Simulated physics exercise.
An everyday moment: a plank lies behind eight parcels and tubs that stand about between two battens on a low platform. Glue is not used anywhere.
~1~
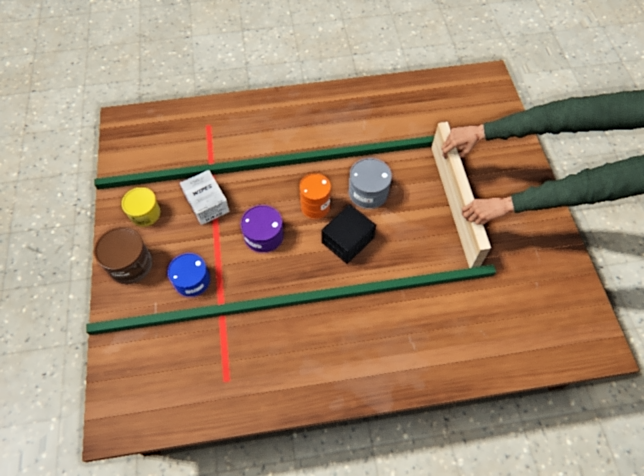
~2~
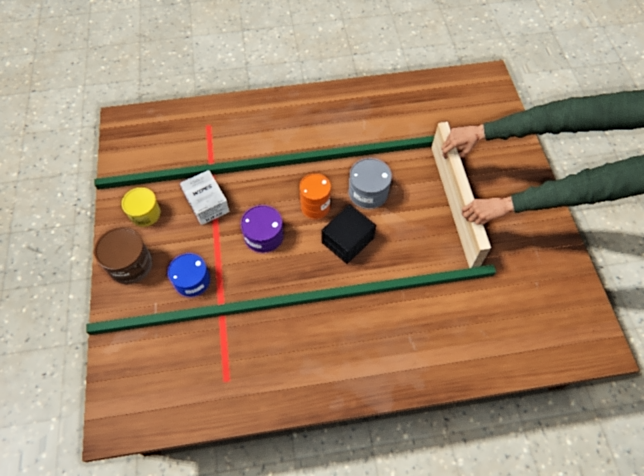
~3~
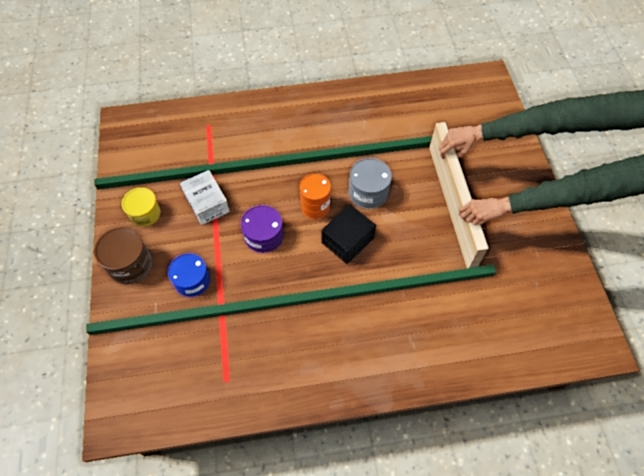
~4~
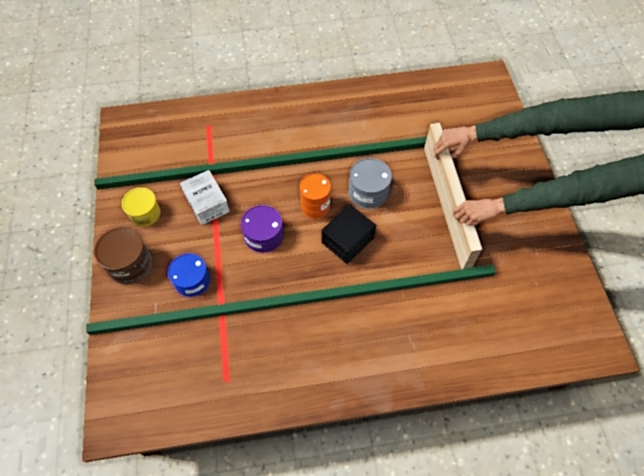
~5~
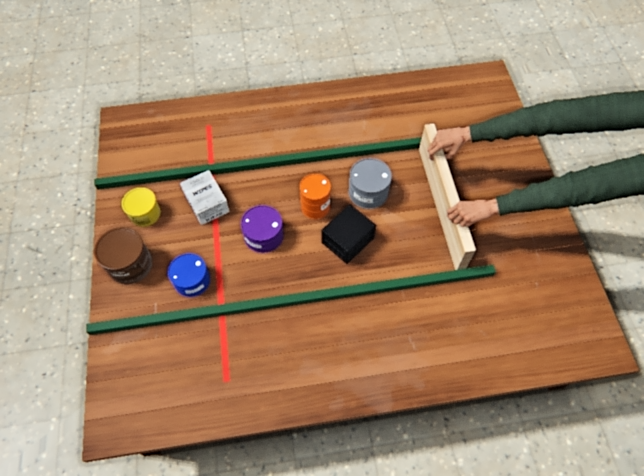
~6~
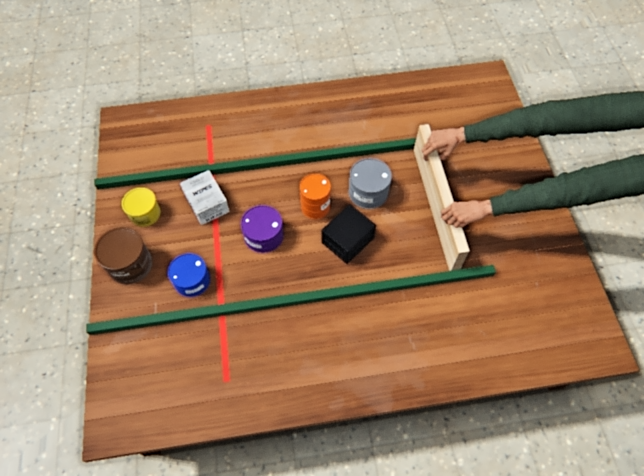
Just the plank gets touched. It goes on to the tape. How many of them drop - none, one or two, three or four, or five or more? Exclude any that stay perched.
The count of those that drop is none.
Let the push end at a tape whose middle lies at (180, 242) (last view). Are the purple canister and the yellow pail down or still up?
Outcome - purple canister: It keeps its spot; yellow pail: It leaves the top.
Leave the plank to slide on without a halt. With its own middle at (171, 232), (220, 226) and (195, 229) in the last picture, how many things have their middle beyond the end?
In order, that gives 1, then 0, then 1.
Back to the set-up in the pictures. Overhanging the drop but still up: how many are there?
The count is 1.
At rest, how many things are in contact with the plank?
Tally at the end: 2.
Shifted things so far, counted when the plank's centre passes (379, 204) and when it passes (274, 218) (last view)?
First position 1; second position 5.
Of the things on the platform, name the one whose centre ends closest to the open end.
It is the yellow pail.
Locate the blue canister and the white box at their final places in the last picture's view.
About (158, 280), and the other about (131, 209).
A little later, none off yet; brown pail at rest near (125, 256); yellow pail at rest near (142, 208); blue canister at rest near (190, 275).
When it is over, the number that fall off is zero.
